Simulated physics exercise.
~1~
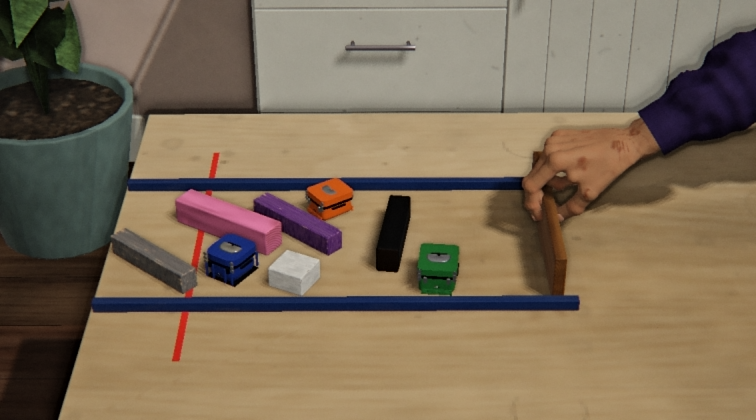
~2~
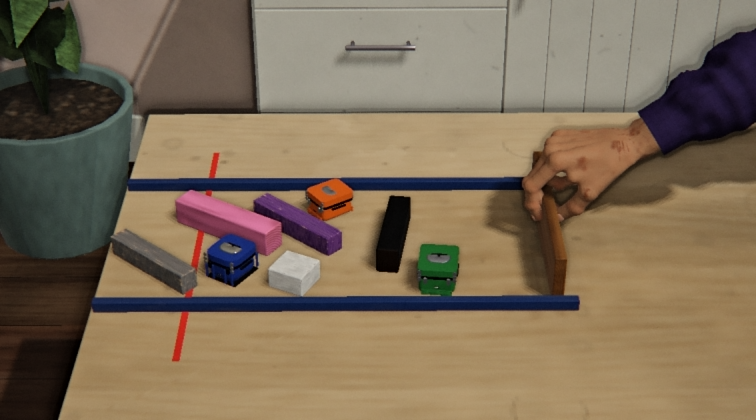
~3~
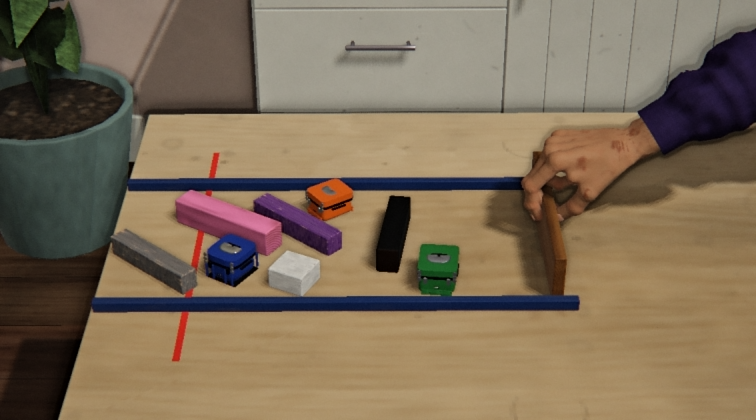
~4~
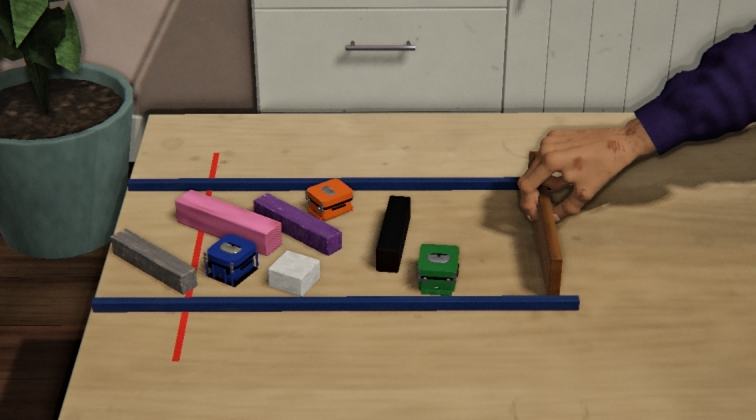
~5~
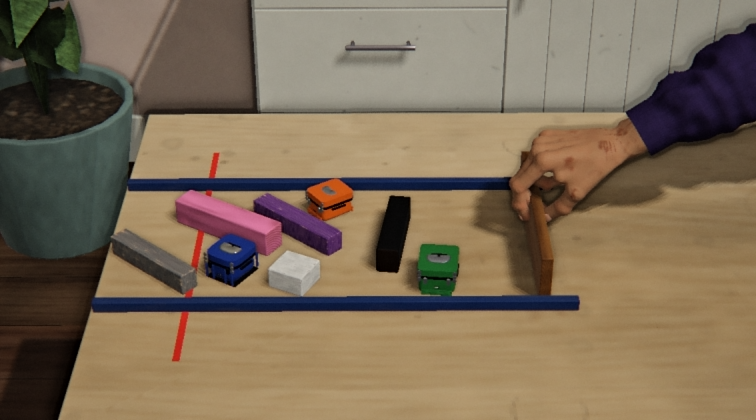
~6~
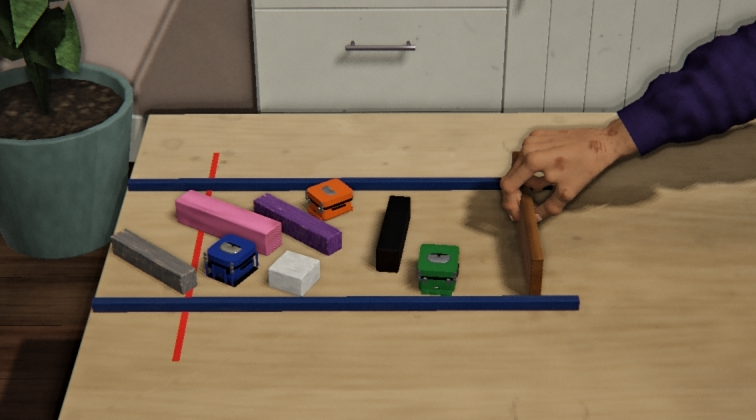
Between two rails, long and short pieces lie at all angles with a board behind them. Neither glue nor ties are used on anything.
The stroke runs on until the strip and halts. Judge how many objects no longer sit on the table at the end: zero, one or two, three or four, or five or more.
No longer on the table: One or two.
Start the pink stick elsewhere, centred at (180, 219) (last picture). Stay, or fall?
So it drops, then.
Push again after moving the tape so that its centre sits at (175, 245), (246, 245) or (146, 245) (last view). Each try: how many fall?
It would be 3, then 0, then 5.
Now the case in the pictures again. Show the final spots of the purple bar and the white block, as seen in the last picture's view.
(133, 207), and the other (132, 280).
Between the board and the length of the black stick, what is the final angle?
Near 25 degrees.
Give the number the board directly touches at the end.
It touches 3.
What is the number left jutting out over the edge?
Looks like 3 of them.
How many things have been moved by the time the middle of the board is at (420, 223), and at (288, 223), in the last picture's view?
One spot: 2. Other spot: 7.
Early on, none off yet; grey bar at rest near (154, 261); pink stick at rest near (228, 222); blue case at rest near (232, 260).
Finally, the number that fall off is one or two; lost, grey bar.
